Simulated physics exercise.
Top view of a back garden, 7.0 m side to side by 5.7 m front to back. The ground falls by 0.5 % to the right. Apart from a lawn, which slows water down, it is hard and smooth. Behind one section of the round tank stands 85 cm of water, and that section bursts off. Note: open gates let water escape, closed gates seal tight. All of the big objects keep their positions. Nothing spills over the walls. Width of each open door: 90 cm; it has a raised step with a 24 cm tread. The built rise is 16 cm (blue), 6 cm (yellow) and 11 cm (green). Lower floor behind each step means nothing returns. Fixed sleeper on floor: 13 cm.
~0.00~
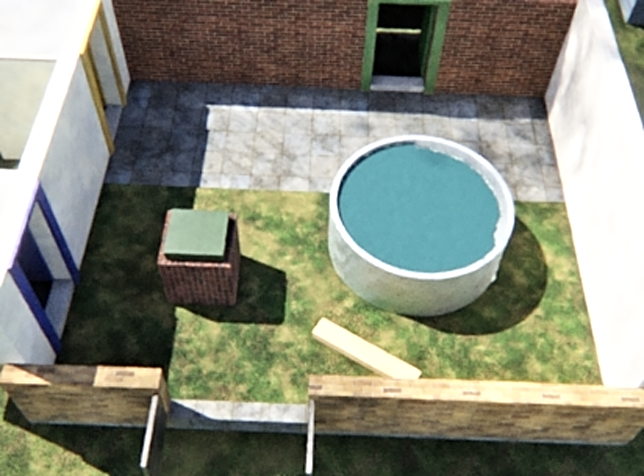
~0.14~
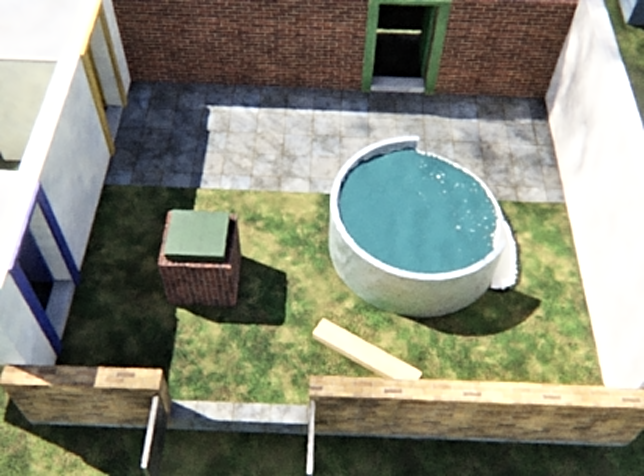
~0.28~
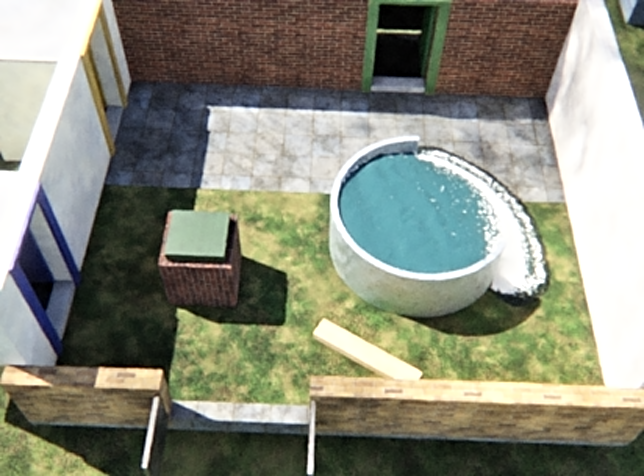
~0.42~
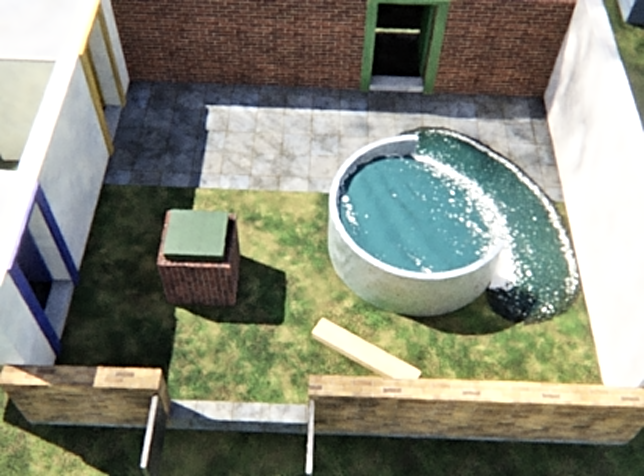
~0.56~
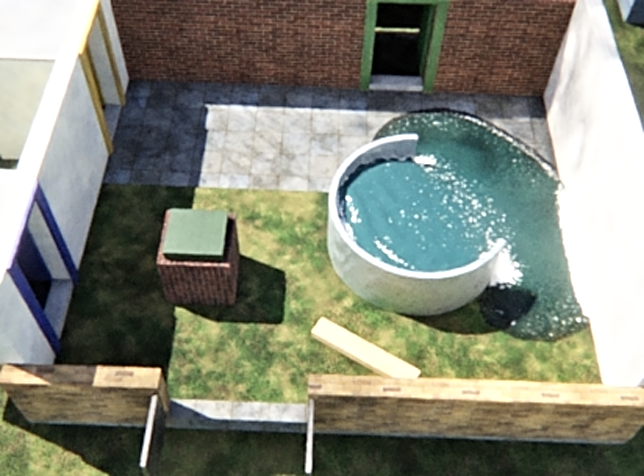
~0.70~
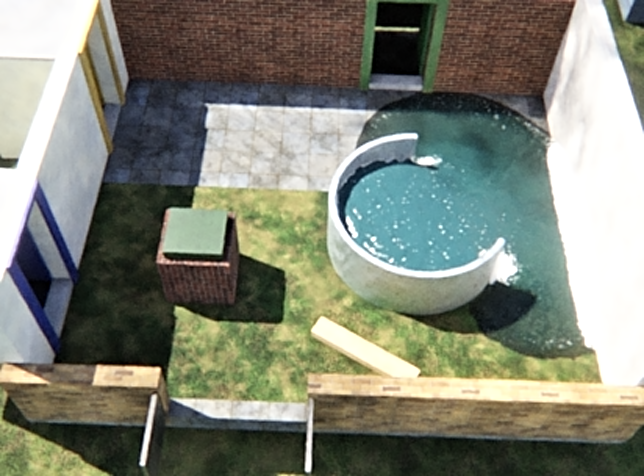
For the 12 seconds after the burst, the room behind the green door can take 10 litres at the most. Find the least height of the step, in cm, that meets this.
The step would need to be roughly 17 cm high.
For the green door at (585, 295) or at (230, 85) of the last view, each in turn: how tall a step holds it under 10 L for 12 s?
Minimums: Roughly 34 cm and 7.0 cm.
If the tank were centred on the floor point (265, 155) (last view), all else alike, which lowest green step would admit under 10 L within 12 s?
Minimum: Approx. 28 cm.
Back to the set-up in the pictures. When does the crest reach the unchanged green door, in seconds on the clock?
Near 2.4 s.
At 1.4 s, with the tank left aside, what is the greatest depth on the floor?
It gets to close to 70 centimetres there.
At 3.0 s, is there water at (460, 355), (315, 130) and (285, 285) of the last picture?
Point by point, the first is awash, the second awash and the third spared.
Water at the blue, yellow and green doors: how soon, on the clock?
Times - blue 5.0 seconds, yellow 3.8 seconds, green 0.8 seconds.
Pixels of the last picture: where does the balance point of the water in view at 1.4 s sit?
Approximately (469, 210).
After 1.4 s water covers 30 % of the floor, deepest (70 cm) near (539, 115); 17 cm at the green door, 9 litres in over its 11 cm step.
After 3.0 s water covers 50 % of the floor, deepest (34 cm) near (539, 115); 17 cm at the green door, 33 litres in over its 11 cm step.
After 12.0 s water covers 100 % of the floor, deepest (12 cm) near (397, 94); 11 cm at the green door, 55 litres in over its 11 cm step.
At the green door as built, the water arrived by 0.9 s and peaked near 19 cm at 2.4 s.
Run again over the same 12 s with other heights there, 17 litres in over 15.5 cm, 2 litres over 20.5 cm. The limit of 10 litres is kept from about 17 cm up.
